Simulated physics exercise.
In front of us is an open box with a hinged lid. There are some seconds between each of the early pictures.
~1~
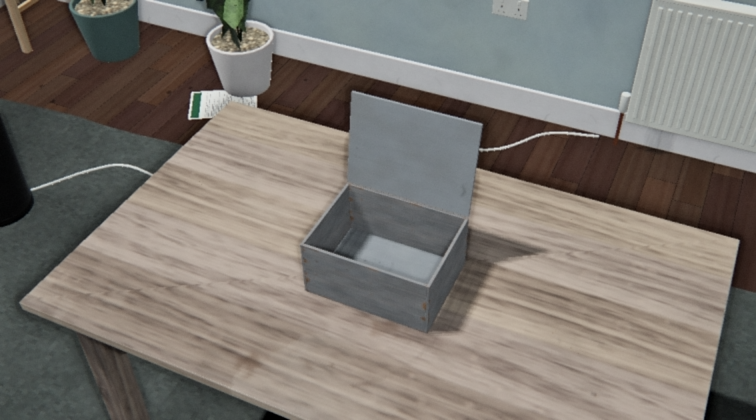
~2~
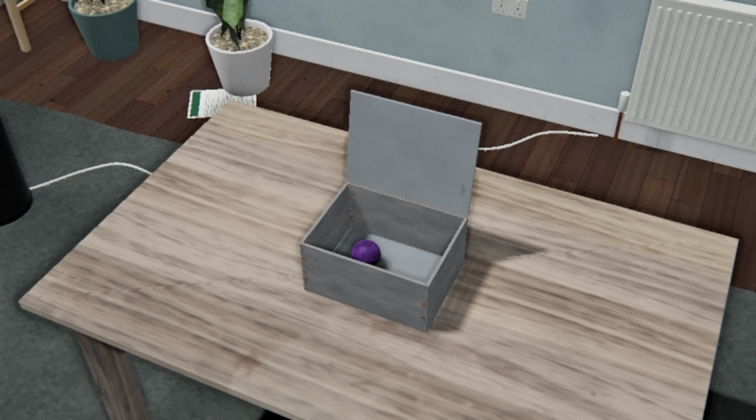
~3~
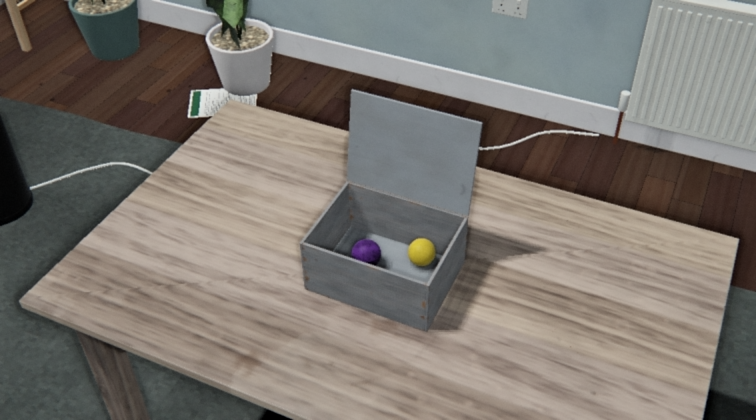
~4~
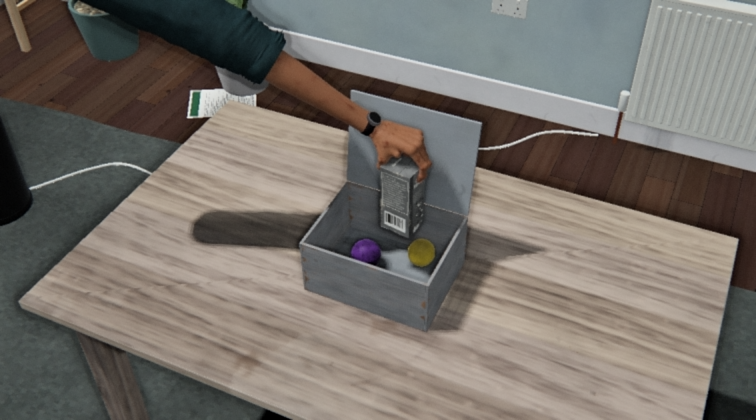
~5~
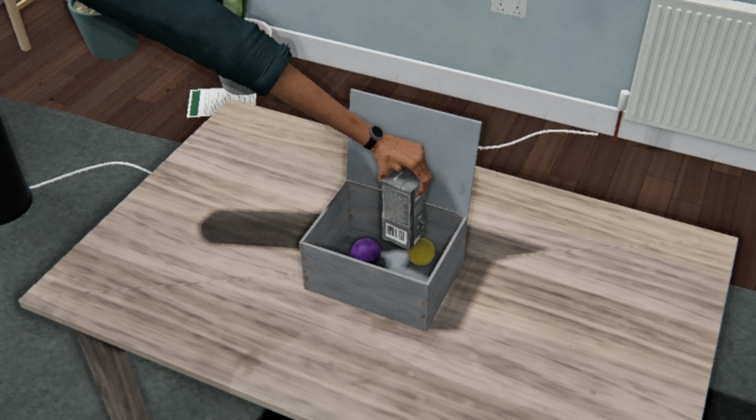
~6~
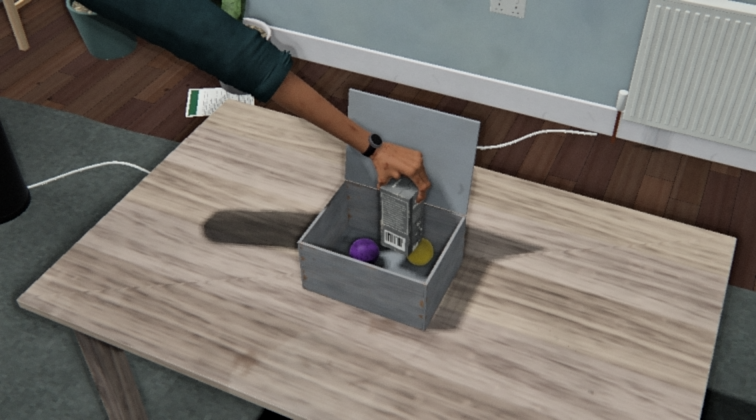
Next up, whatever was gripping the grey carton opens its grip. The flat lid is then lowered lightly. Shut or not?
In the end, the box is closed up fine.
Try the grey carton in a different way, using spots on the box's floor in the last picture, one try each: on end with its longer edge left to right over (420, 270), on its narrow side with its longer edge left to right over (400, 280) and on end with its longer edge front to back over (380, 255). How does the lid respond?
First try: It gets propped open; second try: It comes fully down; third try: It comes fully down.
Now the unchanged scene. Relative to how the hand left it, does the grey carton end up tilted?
By the end the grey carton has leaned over.
Then, 0.40 s past the last view, grey carton rocked 67° from its first pose near (379, 258); yellow lemon displaced about its own width; purple ball displaced a little.
Then, 1.10 s past the last view, lid starting down; grey carton on its side near (378, 274); purple ball displaced about its own width; yellow lemon displaced about its own width.
Then, 1.60 s past the last view, lid 61° above the rim; grey carton on its side near (378, 274); purple ball displaced about its own width; yellow lemon displaced a little.
Then, 1.90 s past the last view, lid 17° above the rim; grey carton on its side near (378, 274); purple ball displaced about its own width; yellow lemon displaced a little.
Finally, lid shut; down or leaning hard in the box, grey carton; moved from the start, purple ball; yellow lemon still in place. Final places as the last picture's camera would see them, grey carton near (378, 274).
